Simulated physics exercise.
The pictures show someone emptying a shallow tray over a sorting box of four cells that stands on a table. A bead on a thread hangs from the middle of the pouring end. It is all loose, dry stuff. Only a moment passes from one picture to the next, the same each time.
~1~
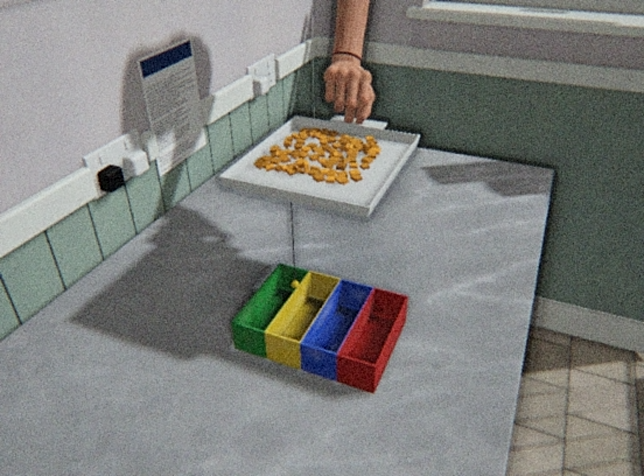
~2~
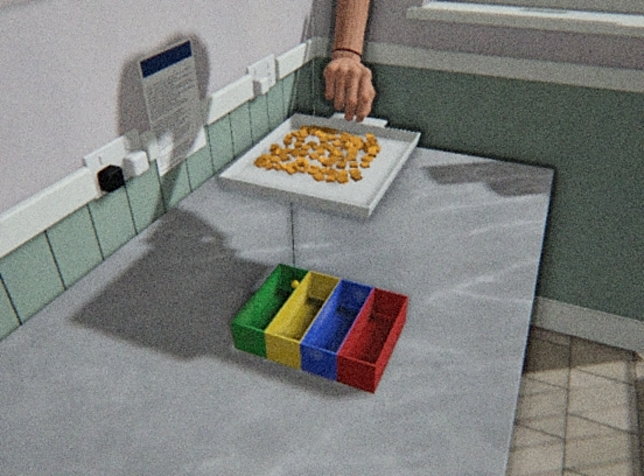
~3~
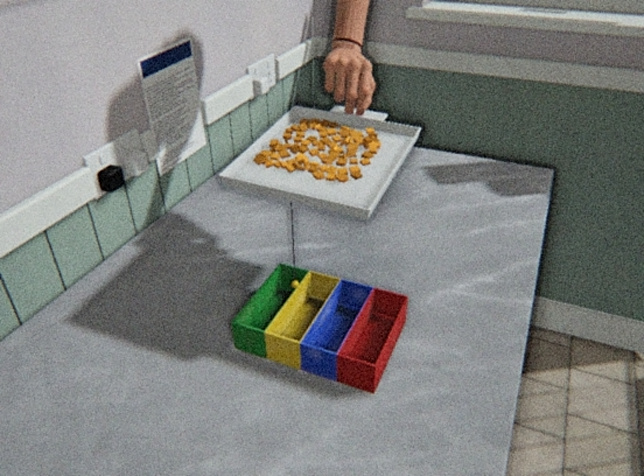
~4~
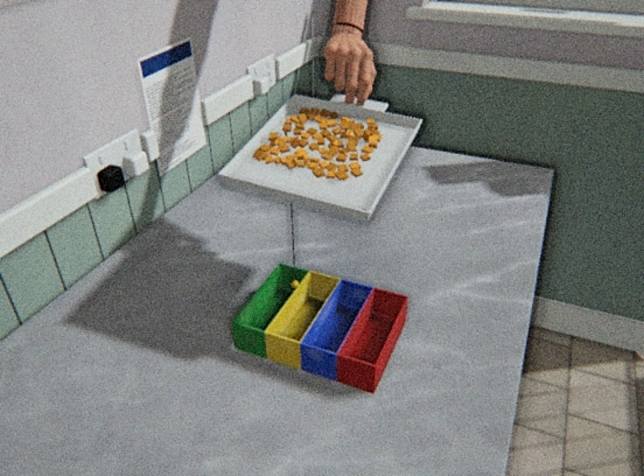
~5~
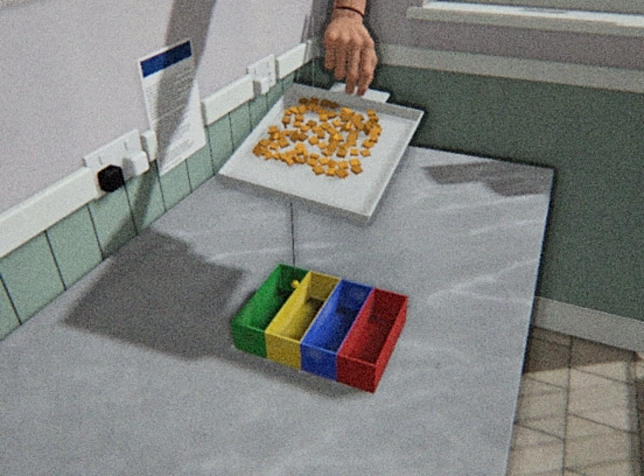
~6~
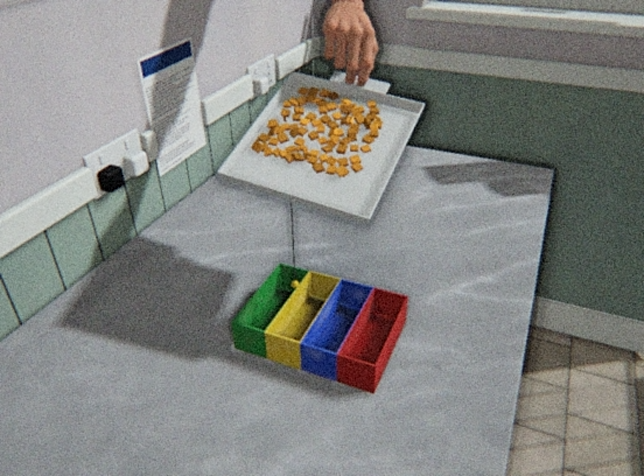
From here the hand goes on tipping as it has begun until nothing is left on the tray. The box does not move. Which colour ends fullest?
Most goes to the blue cell.
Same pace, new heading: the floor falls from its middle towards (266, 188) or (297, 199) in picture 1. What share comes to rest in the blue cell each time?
First some 0, then 20 per cent.
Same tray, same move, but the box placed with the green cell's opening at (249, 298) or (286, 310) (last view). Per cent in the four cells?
Near 90 % and 100 %.
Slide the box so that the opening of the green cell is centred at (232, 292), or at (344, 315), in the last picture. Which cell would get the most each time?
One: Red. Two: That green cell.
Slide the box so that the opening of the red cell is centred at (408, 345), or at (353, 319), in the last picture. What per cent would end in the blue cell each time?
The first gives 30 %, the second 30 %.
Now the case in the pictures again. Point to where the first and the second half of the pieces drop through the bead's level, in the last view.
Around (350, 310) and then (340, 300).
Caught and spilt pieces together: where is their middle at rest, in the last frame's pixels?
Close to (333, 345).
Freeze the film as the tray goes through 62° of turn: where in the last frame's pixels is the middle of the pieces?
At about (331, 197).
Soon, tray tipped steeply; nearly all on the tray; a stray few falling or outside the box.
A while on, tray tipped past a quarter turn; about half on the tray; a small part in the red cell; a small part in the blue cell; a small part in the yellow cell; a small part falling or outside the box.
Towards the end, tray tipped past a quarter turn; about half in the blue cell; about a quarter in the red cell; about a quarter in the yellow cell; a stray few in the green cell; a stray few falling or outside the box.
Finally, tray tipped past a quarter turn; about half in the blue cell; about a quarter in the red cell; about a quarter in the yellow cell; a stray few in the green cell; a stray few outside the box.
